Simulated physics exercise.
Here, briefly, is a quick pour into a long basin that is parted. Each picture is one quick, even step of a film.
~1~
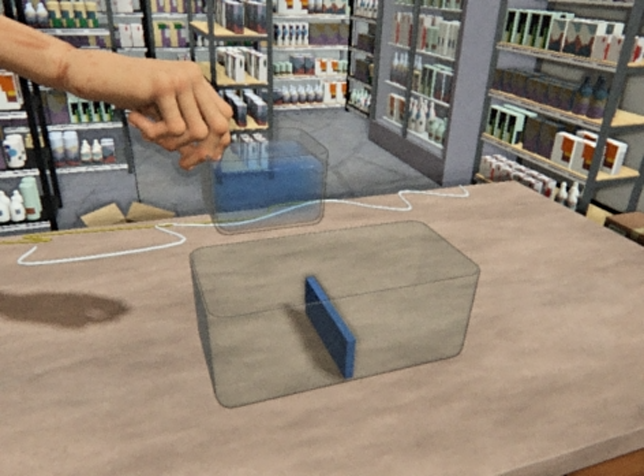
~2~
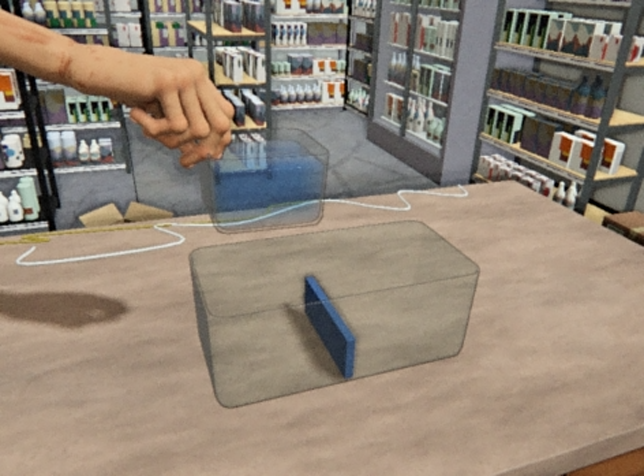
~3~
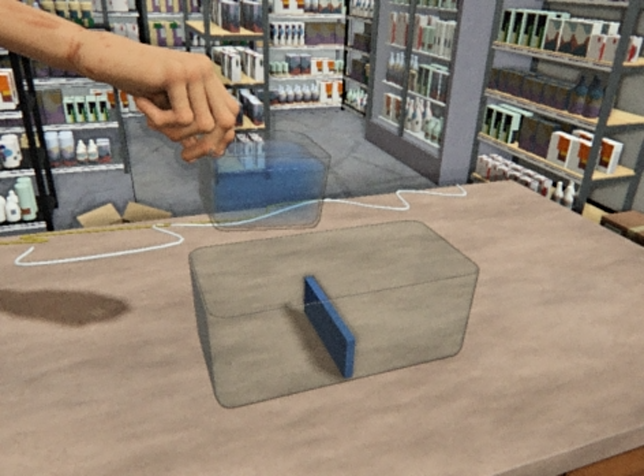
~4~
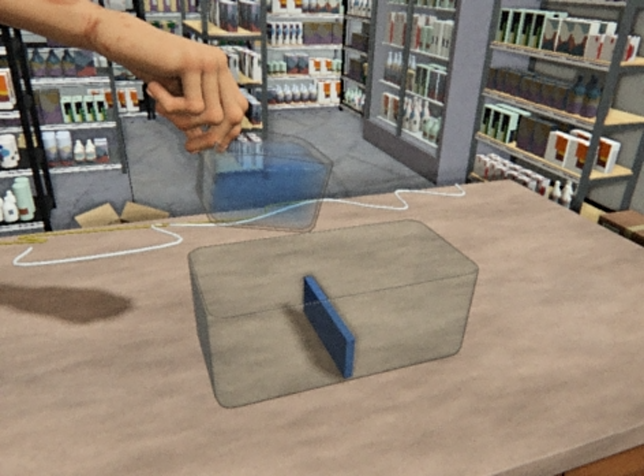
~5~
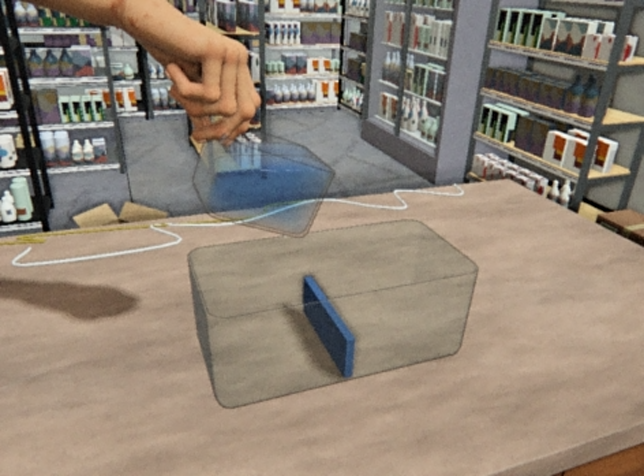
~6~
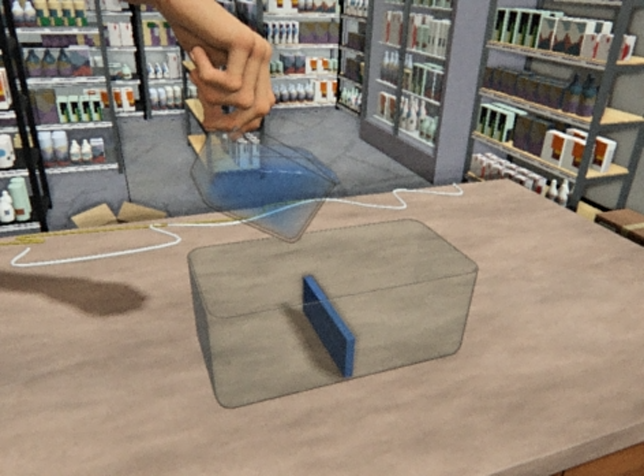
A hand held a small clear container of blue water above a long, see-through basin with a blue divider, then gradually tilted it to the right over the wooden table in a shop.
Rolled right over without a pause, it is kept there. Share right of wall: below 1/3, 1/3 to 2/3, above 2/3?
Above 2/3.
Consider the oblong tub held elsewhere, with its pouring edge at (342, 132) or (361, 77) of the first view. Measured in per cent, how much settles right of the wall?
First try: 90 percent; second try: 90 percent.
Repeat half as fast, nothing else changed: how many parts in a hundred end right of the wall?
Roughly 90 per cent ends up there.
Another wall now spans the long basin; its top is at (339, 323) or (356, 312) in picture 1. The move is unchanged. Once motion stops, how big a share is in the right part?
My guess is some 75 percent the first time and some 55 percent the second.
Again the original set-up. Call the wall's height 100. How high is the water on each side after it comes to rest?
It settles around 0 on the left side and around 50 on the right side.
A moment on, the oblong tub is tipped on its side and 38 per cent is still to pour, 0 is left of the wall and 26 right of it.
Next, the oblong tub is tipped on its side and 12 per cent is still to pour, 2 is left of the wall and 79 right of it.
Then the oblong tub is tipped on its side and 4 per cent is still to pour, 5 is left of the wall and 87 right of it.
Later the oblong tub is tipped on its side and 2 per cent is still to pour, 7 is left of the wall and 90 right of it.
Finally, 9 per cent lies left of the wall, 90 right of it and 1 outside.
